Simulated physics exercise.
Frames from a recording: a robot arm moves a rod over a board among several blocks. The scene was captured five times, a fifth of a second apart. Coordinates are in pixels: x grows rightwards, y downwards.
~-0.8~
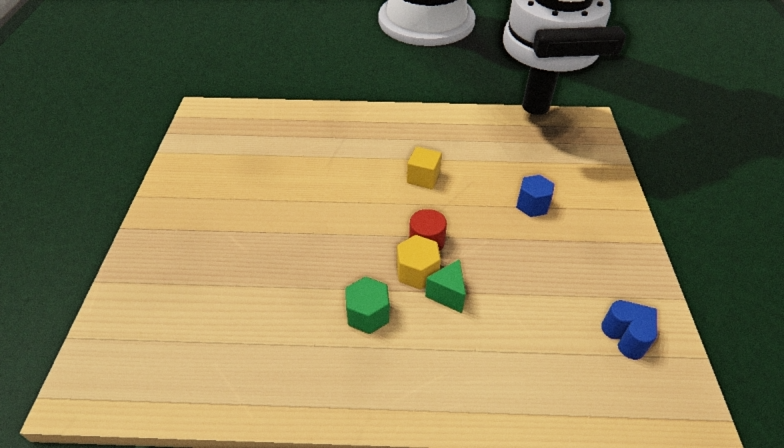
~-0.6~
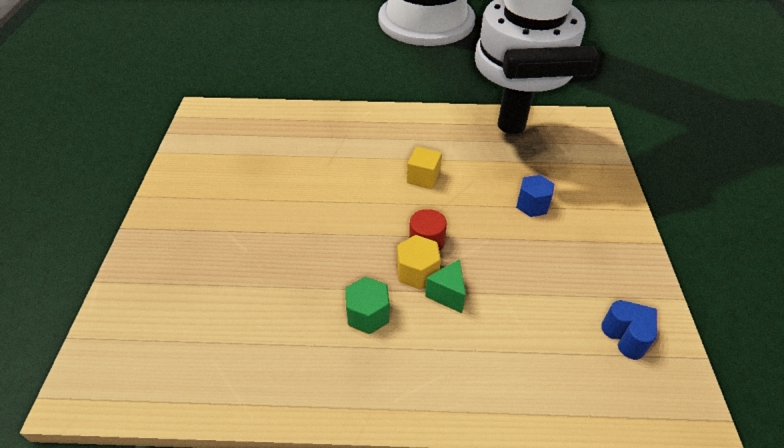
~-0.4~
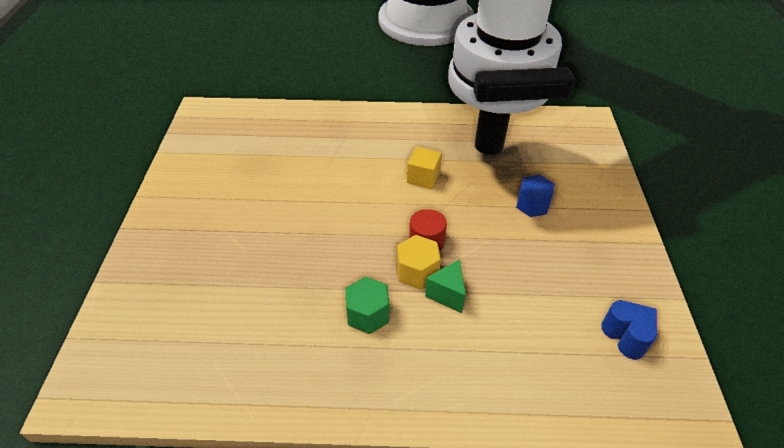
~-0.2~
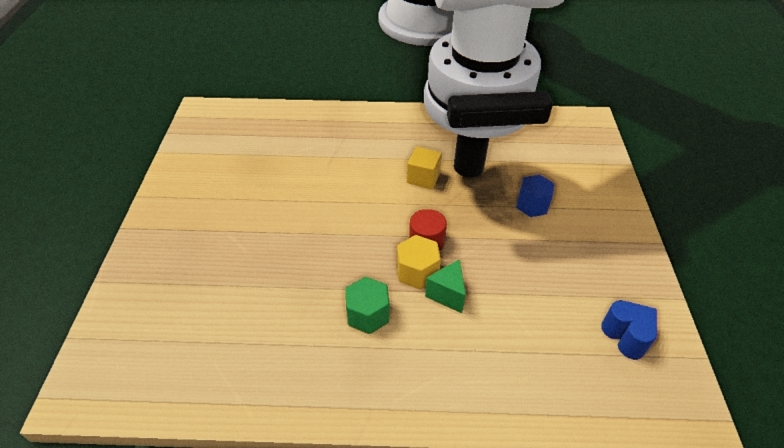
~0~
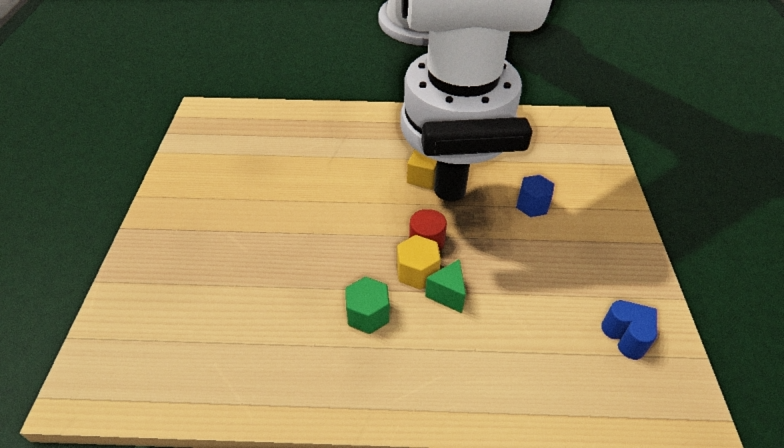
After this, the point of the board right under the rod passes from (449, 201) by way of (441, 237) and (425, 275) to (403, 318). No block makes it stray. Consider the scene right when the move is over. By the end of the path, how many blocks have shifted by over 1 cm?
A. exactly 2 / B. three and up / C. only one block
Answer: B.
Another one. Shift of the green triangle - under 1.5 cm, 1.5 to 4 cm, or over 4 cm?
Moves under 1.5 cm.
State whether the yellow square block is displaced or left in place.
It stays put.
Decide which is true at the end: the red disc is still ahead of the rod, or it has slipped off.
In the end it is beside or behind the rod.
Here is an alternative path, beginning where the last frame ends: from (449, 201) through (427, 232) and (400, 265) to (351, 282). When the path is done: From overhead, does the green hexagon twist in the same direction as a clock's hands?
I'd say yes.
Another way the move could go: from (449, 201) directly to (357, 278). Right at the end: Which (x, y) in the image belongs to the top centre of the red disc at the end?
The spot you're after is about (381, 281) in the image.
What follows on the original path. One third of the way, rod (441, 227); yellow hexagon (408, 267), turned 30° anticlockwise; red disc (416, 235).
Two thirds of the way, rod (425, 267); green hexagon (355, 313), turned 45° clockwise; yellow hexagon (390, 287), turned 95° anticlockwise; red disc (388, 253).
At the end, rod (403, 309); green hexagon (321, 333), turned 50° clockwise; yellow hexagon (364, 315), turned 70° anticlockwise; yellow square block not moved; red disc (386, 254); green triangle (450, 282), turned 30° anticlockwise.
